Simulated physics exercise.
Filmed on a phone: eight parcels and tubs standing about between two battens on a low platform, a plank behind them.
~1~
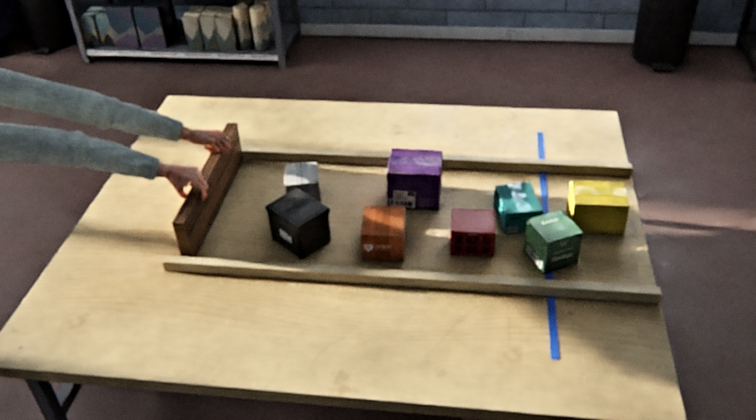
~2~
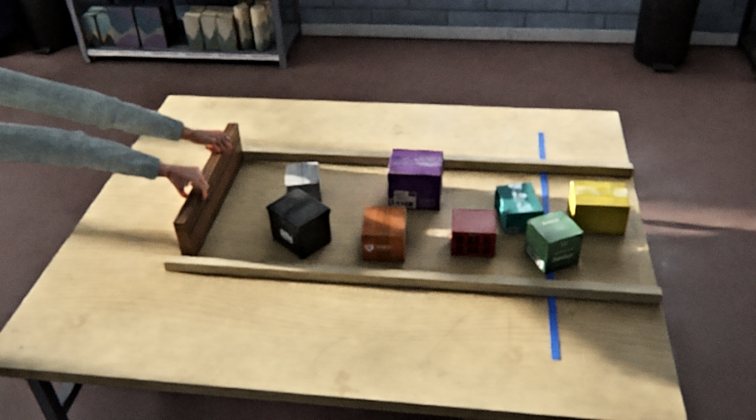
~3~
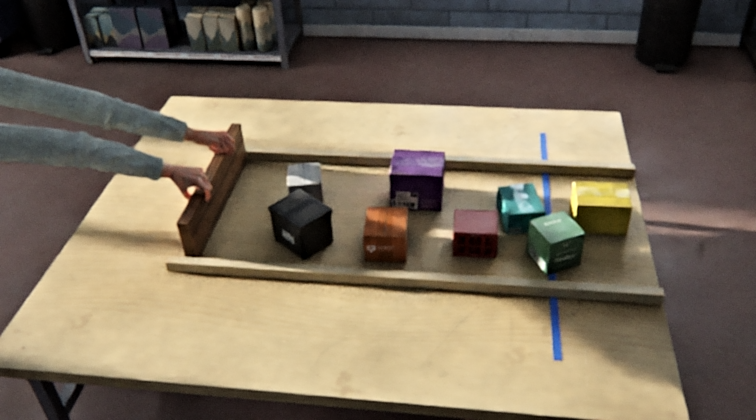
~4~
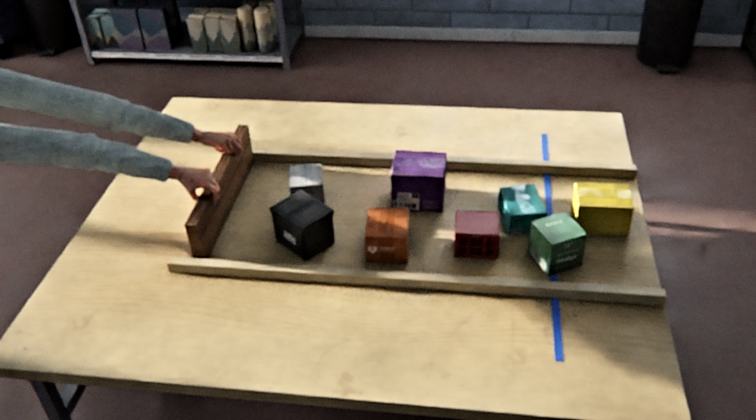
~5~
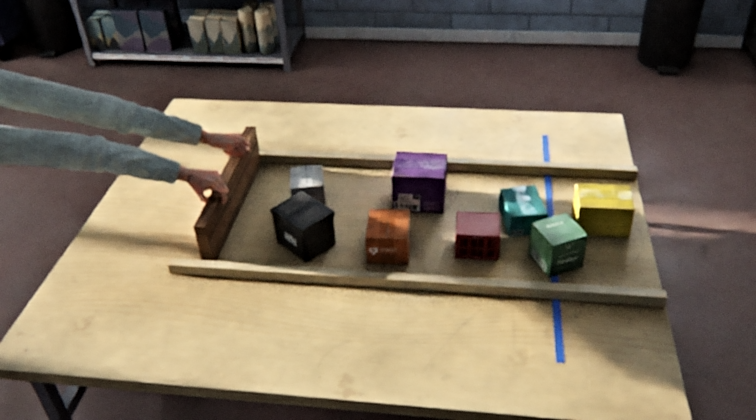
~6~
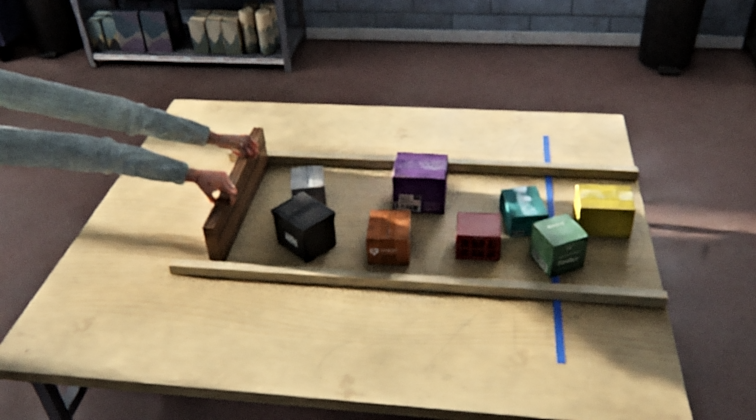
A wooden plank, gripped by two hands reaching in from the left, slides a short way right between two battens. It draws closer to the silver and black boxes while the eight colourful containers ahead, from black to yellow, stay essentially in place around the blue tape.
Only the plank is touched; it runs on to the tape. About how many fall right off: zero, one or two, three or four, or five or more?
The number that fall off is three or four.
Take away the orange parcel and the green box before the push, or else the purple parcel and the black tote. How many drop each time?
The counts: 1 and 2.
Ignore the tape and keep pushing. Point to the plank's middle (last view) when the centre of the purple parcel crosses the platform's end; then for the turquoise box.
At (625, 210) for the purple parcel; at (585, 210) for the turquoise box.
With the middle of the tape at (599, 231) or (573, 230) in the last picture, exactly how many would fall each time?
Try by try, 5 and 3.
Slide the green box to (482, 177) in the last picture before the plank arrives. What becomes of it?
It holds on.
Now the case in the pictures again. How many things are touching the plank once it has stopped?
The number is 2.
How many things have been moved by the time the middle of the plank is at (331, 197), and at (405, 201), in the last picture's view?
At the one place 3, at the other 6.
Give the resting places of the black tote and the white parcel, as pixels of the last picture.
About (581, 233), and the other about (570, 210).
A little later, none off yet; yellow parcel at rest near (603, 211); green box at rest near (558, 245); turquoise box at rest near (523, 211).
Next, none off yet; yellow parcel at rest near (605, 211); green box shifted about its own width near (604, 250); turquoise box shifted about its own width near (554, 213).
When it is over, the number that fall off is three or four; down, red crate, green box and yellow parcel.
